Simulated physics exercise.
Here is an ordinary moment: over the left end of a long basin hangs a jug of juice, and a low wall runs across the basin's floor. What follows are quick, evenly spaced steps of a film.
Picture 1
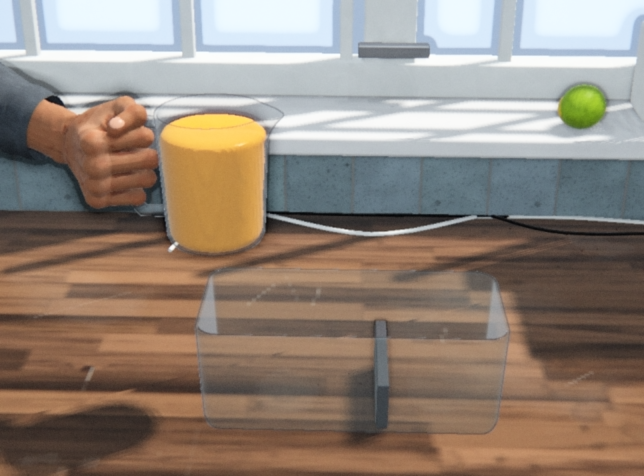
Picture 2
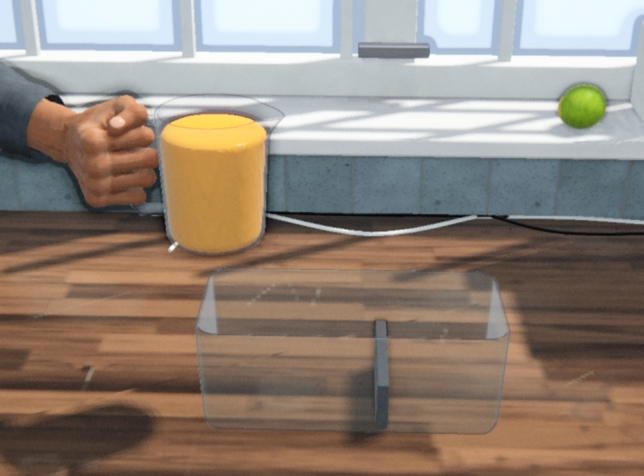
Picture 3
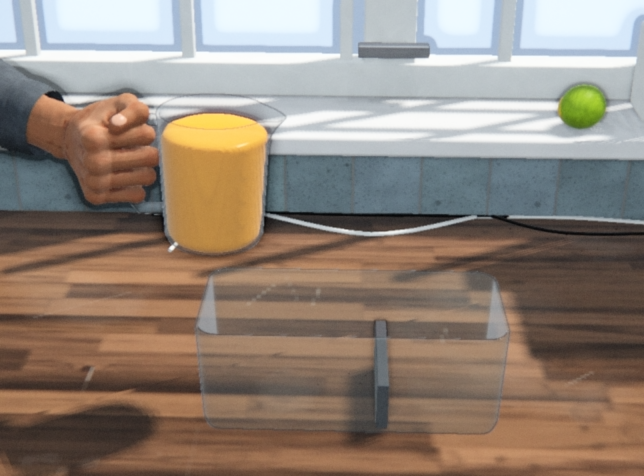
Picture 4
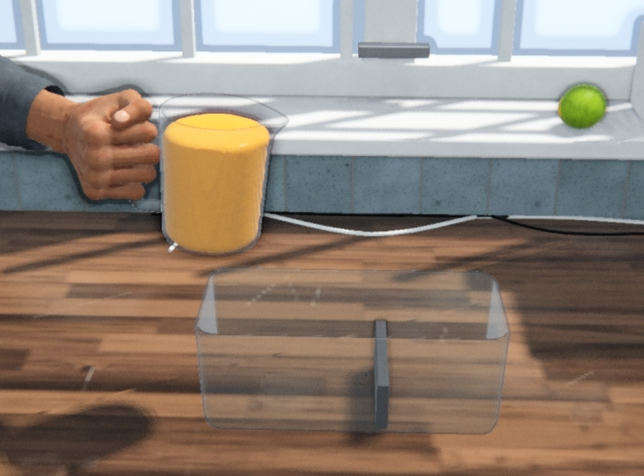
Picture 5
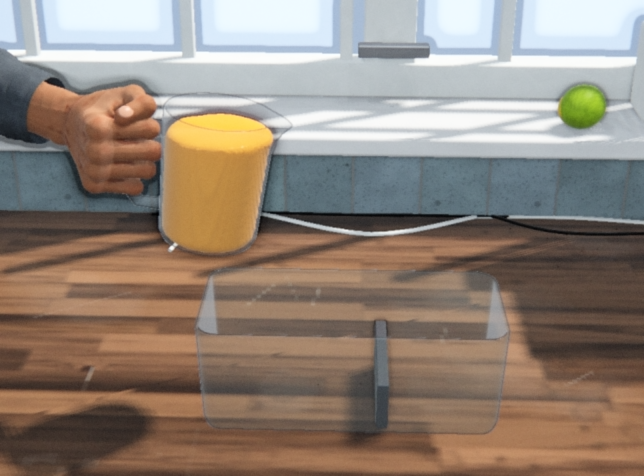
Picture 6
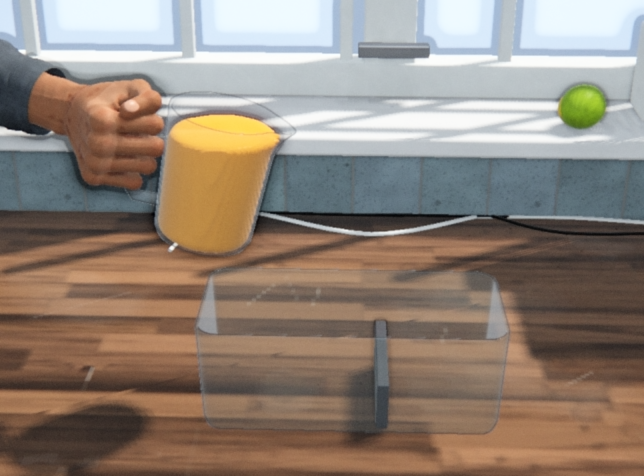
A hand in a dark sleeve reaches in from the left over a wooden counter, seen from slightly above by a still camera, with a bright window, white sill and blue-grey tiles behind. It holds a clear jug of orange-yellow juice above the left end of a transparent basin with a low grey wall, while a green lime sits at right. The hand slowly tilts the jug rightward, slightly at first, then more.
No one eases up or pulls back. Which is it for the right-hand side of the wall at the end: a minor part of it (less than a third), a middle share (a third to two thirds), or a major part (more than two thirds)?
The bottom band.
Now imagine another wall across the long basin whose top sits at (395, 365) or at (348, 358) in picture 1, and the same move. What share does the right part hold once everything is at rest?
Roughly 10 % and then 55 %.
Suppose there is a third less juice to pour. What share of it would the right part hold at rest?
I'd put it at some 5 %.
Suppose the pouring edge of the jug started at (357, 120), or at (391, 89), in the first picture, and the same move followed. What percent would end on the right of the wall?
Roughly 85 per cent, then roughly 65 per cent.
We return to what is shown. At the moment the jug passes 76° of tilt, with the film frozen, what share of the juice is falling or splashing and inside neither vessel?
I'd put it at roughly 20 percent of it.
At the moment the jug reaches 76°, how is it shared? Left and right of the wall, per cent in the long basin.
I'd put the left part near 5 per cent and the right part near 0.
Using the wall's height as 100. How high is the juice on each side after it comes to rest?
Left side 60 percent, right side 10 percent.
A moment on, the jug is tipped on its side and 77 per cent is still to pour, 5 is left of the wall and 1 right of it.
Next, the jug is tipped right over and 19 per cent is still to pour, 57 is left of the wall and 7 right of it.
Then the jug is tipped right over and 0 per cent is still to pour, 85 is left of the wall and 8 right of it.
Later the jug is tipped right over and 0 per cent is still to pour, 86 is left of the wall and 9 right of it.
Finally, 86 per cent lies left of the wall, 8 right of it and 5 outside.
